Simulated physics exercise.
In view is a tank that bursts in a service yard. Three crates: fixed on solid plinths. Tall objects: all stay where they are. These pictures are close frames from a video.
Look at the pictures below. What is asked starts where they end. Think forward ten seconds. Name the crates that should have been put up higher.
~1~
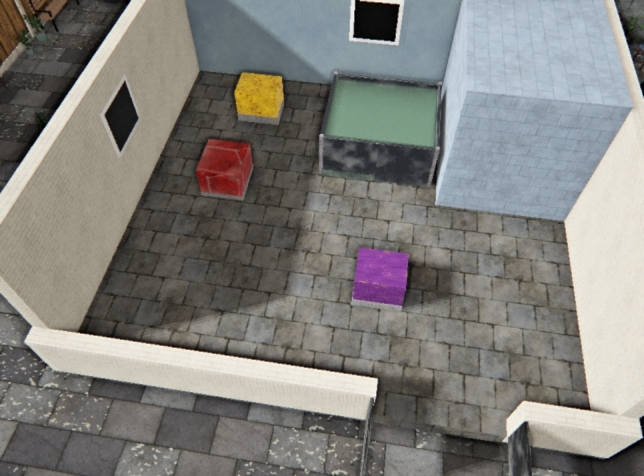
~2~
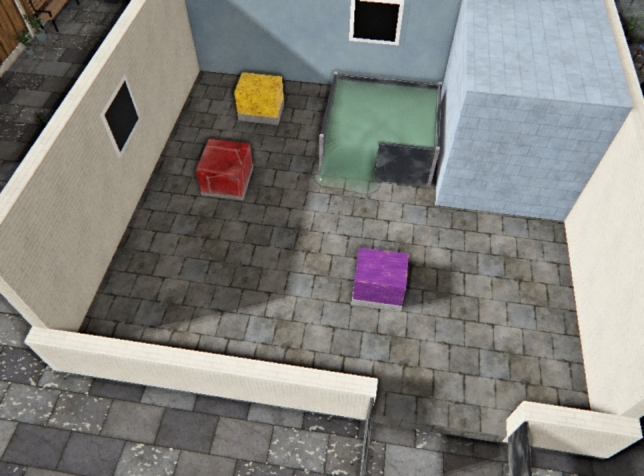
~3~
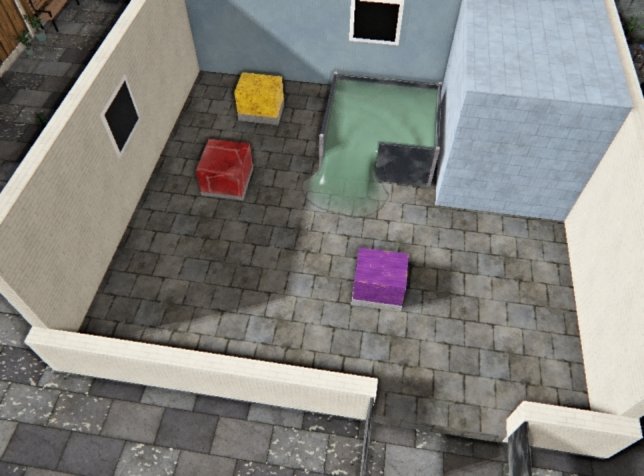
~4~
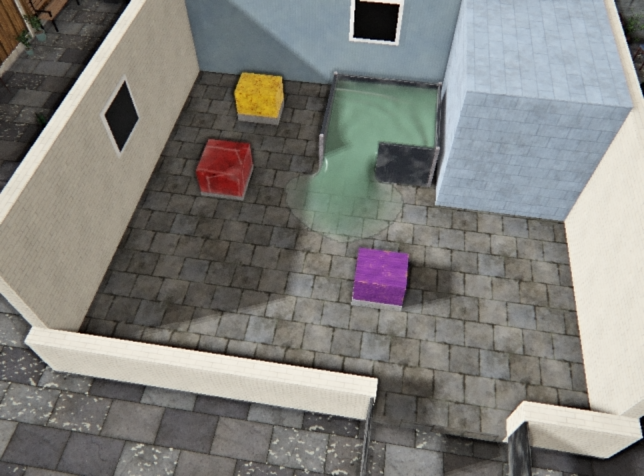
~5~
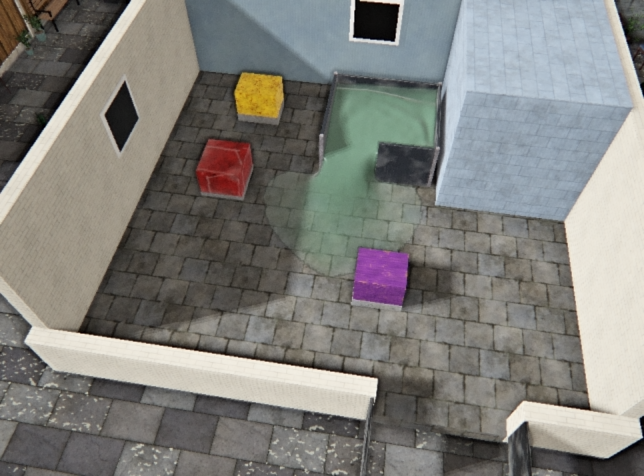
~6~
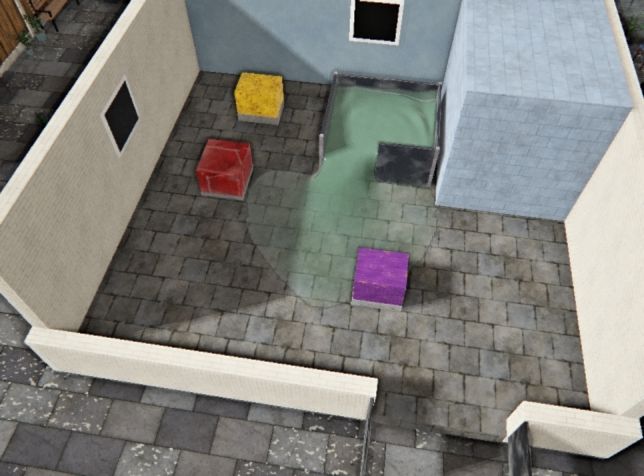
The purple crate is flooded. The red crate is flooded. The yellow crate is not flooded.
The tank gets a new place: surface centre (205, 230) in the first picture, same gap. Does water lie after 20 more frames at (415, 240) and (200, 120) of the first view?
The first spot is not reached, while the second is wetted.
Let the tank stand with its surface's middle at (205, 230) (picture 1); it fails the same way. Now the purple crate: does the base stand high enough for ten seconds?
Purple crate: Unaffected.
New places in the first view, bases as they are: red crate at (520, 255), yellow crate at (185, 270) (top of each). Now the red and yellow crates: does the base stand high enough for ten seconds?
Ten seconds on, the red has been flooded, but the yellow has been flooded.
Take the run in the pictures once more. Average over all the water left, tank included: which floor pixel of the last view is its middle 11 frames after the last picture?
Centre of mass: Roughly (342, 211).
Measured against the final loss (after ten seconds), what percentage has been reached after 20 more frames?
Share gone by then: About 10 %.
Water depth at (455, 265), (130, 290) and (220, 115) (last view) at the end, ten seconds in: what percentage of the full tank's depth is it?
Going in order, roughly 6, 6 and 10 %.
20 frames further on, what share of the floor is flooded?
It comes to 65 per cent.
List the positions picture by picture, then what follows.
The tank at (383, 113) is whole and still, in the first frame.
The front is at (316, 176), out from the gap at (350, 162), in the second frame.
Water pours out at (349, 164) and has run to (361, 213), in the third frame.
The front is at (347, 239), out from the gap at (349, 165), in the fourth frame.
The front is at (324, 270), out from the gap at (349, 166), in the fifth frame.
The front is at (315, 301), out from the gap at (349, 165), in the sixth frame.
A moment on, water covers 35 % of the floor; the purple crate water round its plinth, the red crate water round its plinth, the yellow crate not reached.
Next, water covers 55 % of the floor; the purple crate water round its plinth, the red crate water round its plinth, the yellow crate not reached.
Then, water covers 65 % of the floor; the purple crate water round its plinth, the red crate water round its plinth, the yellow crate not reached.
Later, water covers 80 % of the floor; the purple crate water round its plinth, the red crate water round its plinth, the yellow crate water round its plinth.
In the end, water covers 100 % of the floor; the purple crate was topped, the red crate was topped, the yellow crate stayed above the water.
